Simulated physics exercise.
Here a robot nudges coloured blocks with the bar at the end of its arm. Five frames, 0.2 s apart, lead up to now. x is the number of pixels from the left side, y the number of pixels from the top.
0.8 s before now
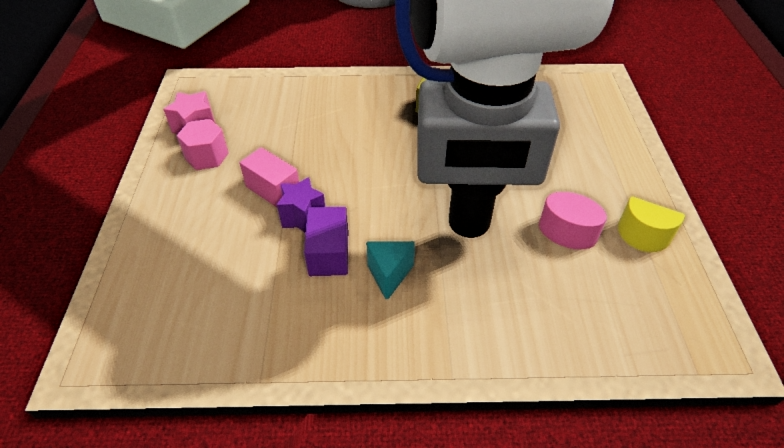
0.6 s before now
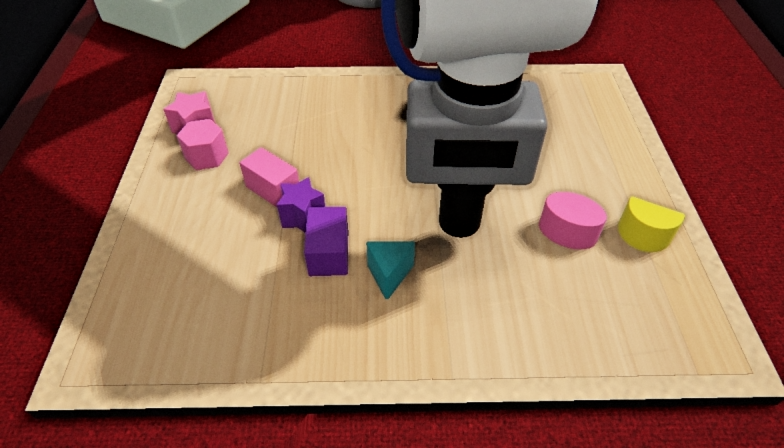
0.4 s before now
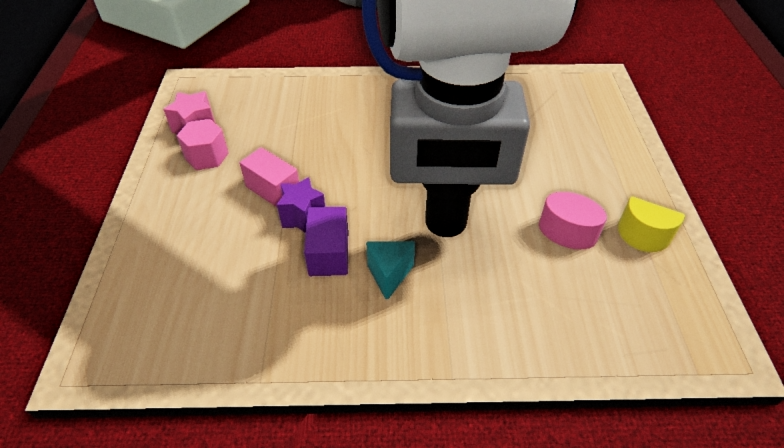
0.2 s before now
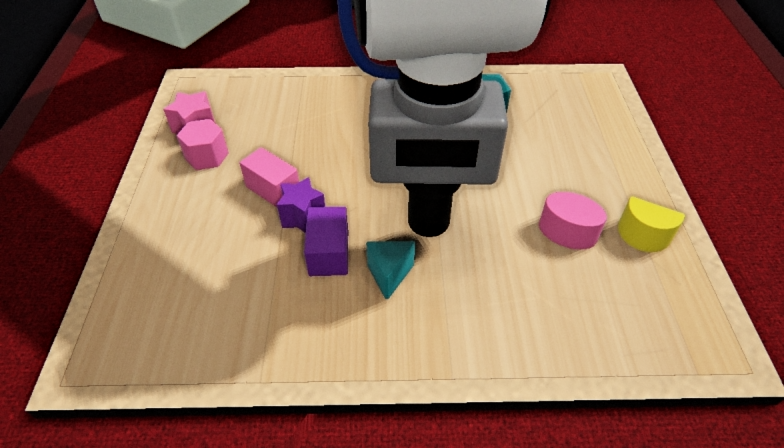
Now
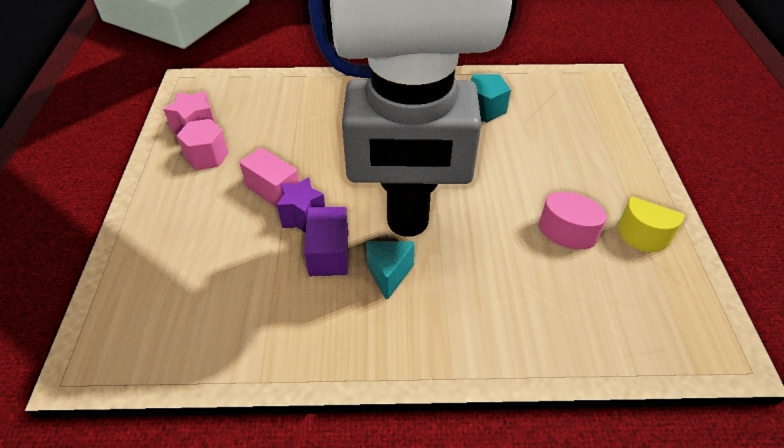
A robot arm slid slowly left above the wooden board toward the turquoise triangular piece, revealing another turquoise block behind it, while the pink, purple and yellow blocks stayed where they were.
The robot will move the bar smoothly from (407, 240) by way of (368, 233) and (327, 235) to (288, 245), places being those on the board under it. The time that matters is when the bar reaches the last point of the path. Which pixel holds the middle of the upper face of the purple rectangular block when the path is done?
The middle of its top is at (272, 254).
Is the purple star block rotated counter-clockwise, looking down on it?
I expect not.
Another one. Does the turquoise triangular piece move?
I believe not.
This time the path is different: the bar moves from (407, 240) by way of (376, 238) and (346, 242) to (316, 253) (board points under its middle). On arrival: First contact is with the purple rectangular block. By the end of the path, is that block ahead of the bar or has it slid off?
I believe the purple rectangular block keeps its place ahead of the bar.
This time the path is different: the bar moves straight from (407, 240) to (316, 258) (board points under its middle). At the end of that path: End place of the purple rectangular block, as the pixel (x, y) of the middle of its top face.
At (269, 239).
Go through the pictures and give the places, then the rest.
The first frame shows lower end of the bar at (469, 224), tops of blocks, pink rectangular block at (268, 165), purple star block at (299, 193), purple rectangular block at (326, 229), turquoise triangular piece at (389, 253).
The second frame shows bar at (459, 223), blocks as before.
The third frame shows bar at (446, 223), blocks as before.
The fourth frame shows bar at (429, 223), blocks as before.
The fifth frame shows bar at (408, 223), pink rectangular block at (268, 165), purple star block at (299, 193), purple rectangular block at (326, 229), turquoise triangular piece at (389, 253).
On the path given first. One third of the way, bar at (366, 216); nothing pushed yet.
Two thirds of the way, bar at (324, 218); pink rectangular block at (265, 163); purple star block at (287, 194), turned 30° clockwise; purple rectangular block at (297, 237), turned 50° anticlockwise.
At the end, bar at (284, 228); pink rectangular block at (262, 161); purple star block at (268, 194), turned 85° clockwise; purple rectangular block at (272, 254), turned 85° anticlockwise; turquoise triangular piece not moved.
